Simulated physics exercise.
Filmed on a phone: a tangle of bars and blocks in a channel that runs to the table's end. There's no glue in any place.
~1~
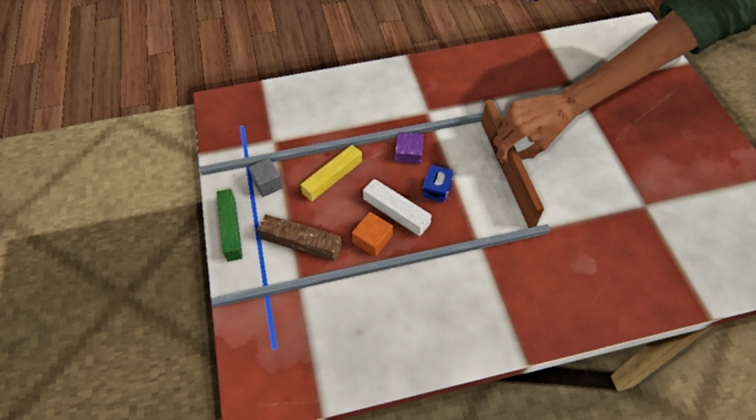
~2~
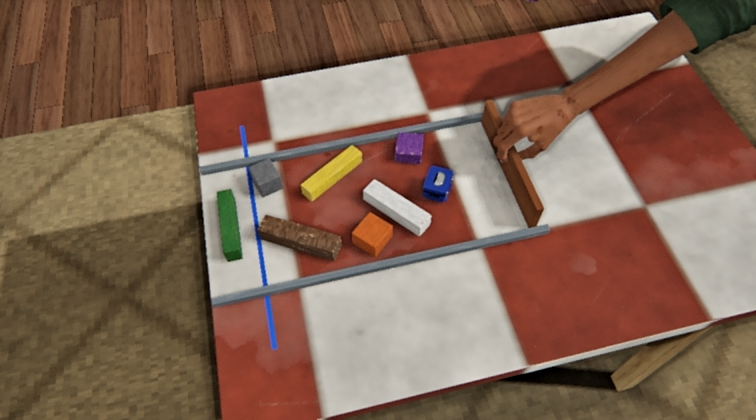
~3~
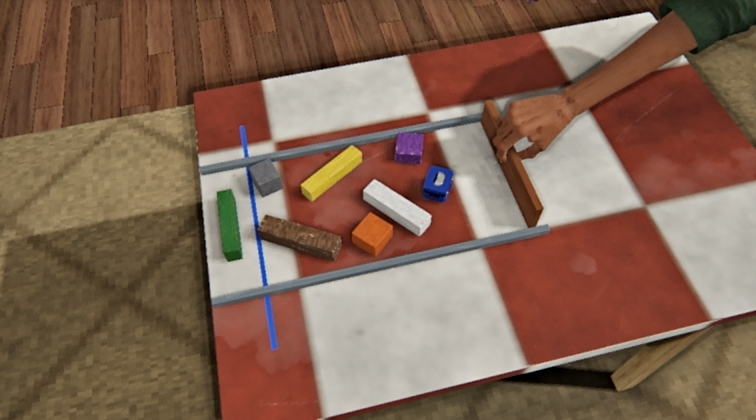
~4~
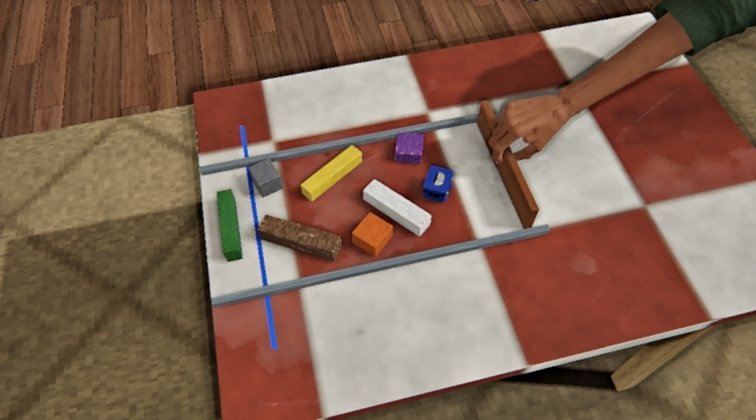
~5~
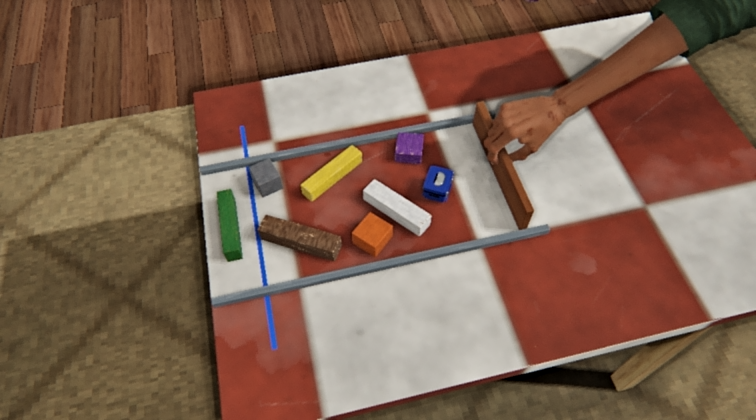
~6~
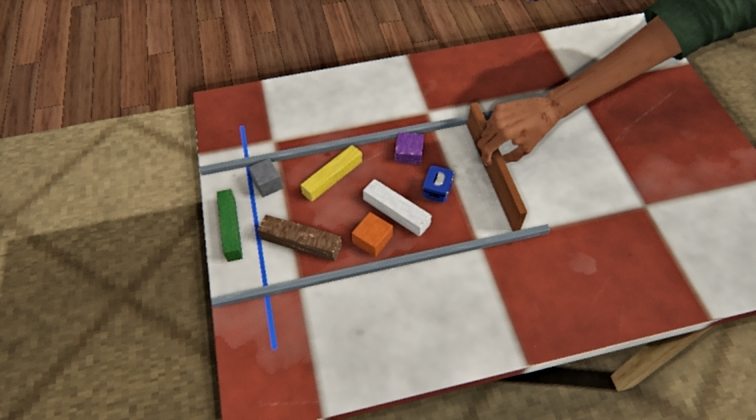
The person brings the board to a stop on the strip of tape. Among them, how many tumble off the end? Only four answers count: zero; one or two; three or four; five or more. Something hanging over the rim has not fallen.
The board is going to sweep off three, or four.
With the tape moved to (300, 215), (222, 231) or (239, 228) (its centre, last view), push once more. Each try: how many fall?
0, 6, 5.
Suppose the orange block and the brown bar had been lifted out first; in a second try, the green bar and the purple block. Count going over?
First try: 2 fallen; other try: 1.
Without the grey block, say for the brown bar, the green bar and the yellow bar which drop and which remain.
Result - brown bar: Gone; green bar: Gone; yellow bar: Up.
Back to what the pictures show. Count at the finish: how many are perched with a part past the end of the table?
Tally: 3.
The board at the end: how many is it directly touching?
At rest, 3 are in contact.
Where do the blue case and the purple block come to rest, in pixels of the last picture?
The blue case comes to rest at (243, 224), and the purple block comes to rest at (236, 186).
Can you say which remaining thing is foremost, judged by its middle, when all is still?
The yellow bar.
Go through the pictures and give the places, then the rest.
In the first frame, green bar (229, 225); grey block (266, 178); brown bar (300, 238); board (510, 162); tape (256, 224).
In the second frame, grey block (266, 178); blue case (438, 185).
In the third frame, brown bar (300, 238); white bar (396, 207).
In the fourth frame, green bar (229, 225); purple block (409, 148).
In the fifth frame, grey block (266, 178); board (501, 164).
In the sixth frame, green bar (229, 225); grey block (266, 178); brown bar (300, 238); board (495, 165); tape (256, 224).
Soon after, none off yet; green bar at rest near (229, 225); grey block at rest near (266, 178); brown bar at rest near (300, 238).
At rest, the number that fall off is three or four; fallen, brown bar, grey block and green bar.
